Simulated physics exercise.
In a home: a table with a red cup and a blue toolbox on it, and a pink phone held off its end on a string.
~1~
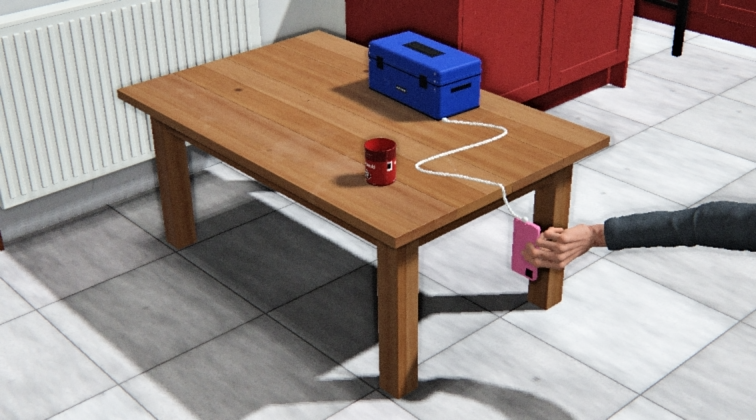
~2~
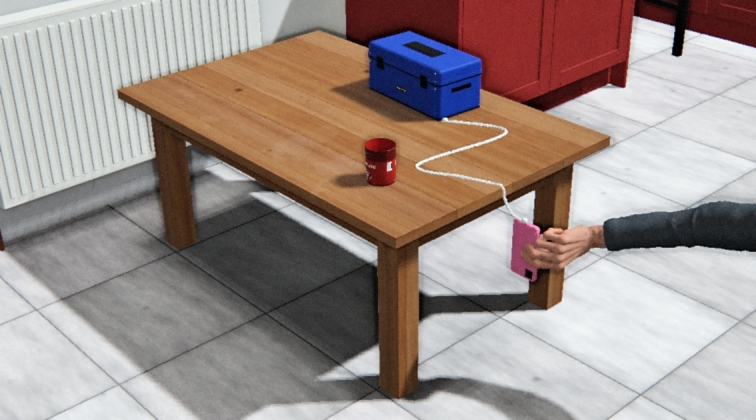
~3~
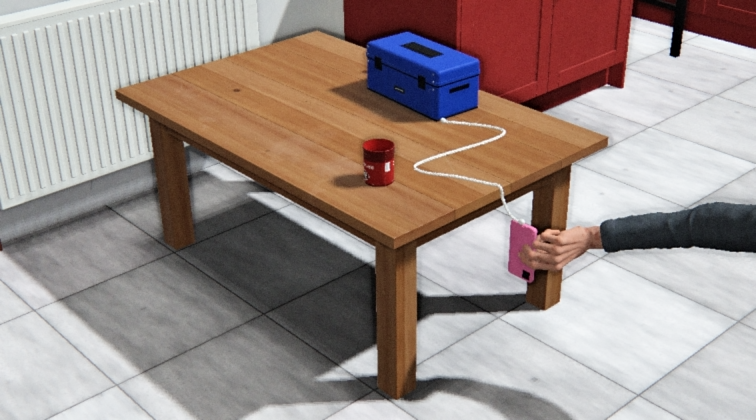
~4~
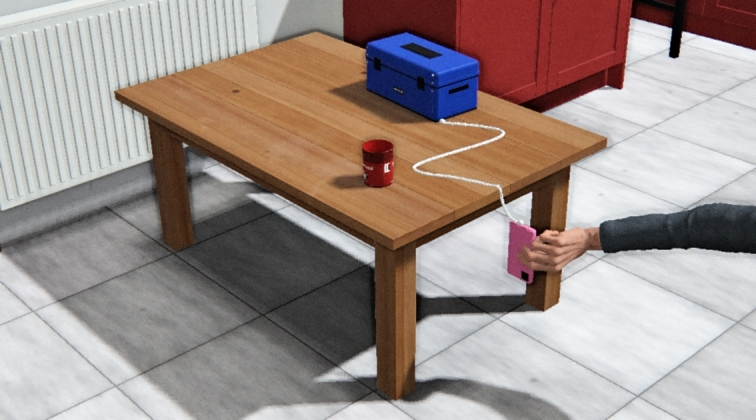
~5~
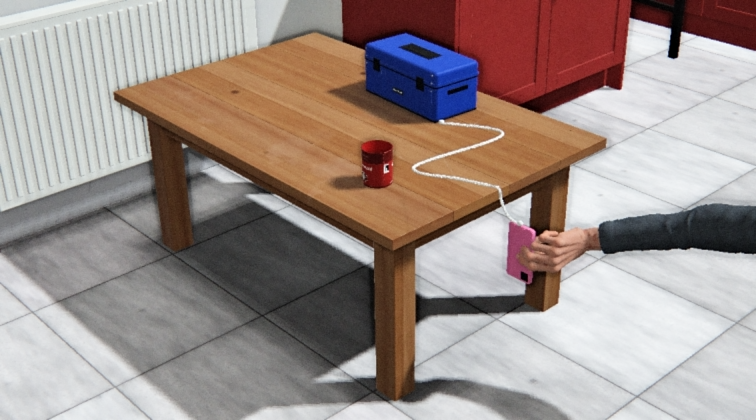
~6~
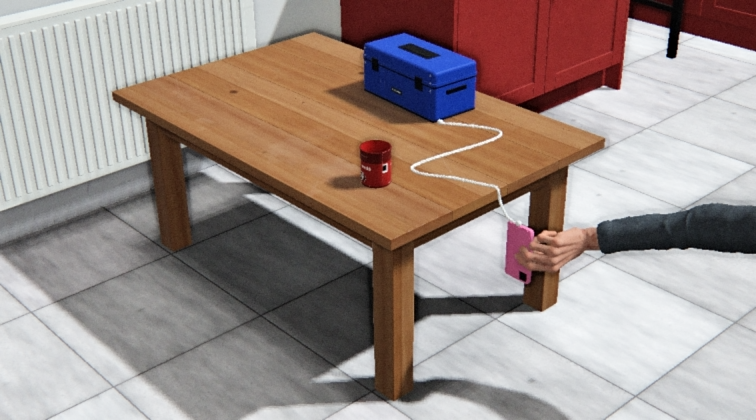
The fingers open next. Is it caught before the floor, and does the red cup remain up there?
So the pink phone goes right down while the red cup holds its position.
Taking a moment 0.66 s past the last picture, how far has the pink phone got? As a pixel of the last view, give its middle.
It has reached (551, 369) by then.
Then, 0.66 s after the last picture, phone on the floor near (551, 368); toolbox unmoved; cup unmoved.
Then, 1.30 s after the last picture, phone on the floor near (531, 353); toolbox unmoved; cup unmoved.
At rest, phone on the floor near (534, 352); toolbox unmoved; cup unmoved. The pink phone drops all the way and the red cup stays on top.
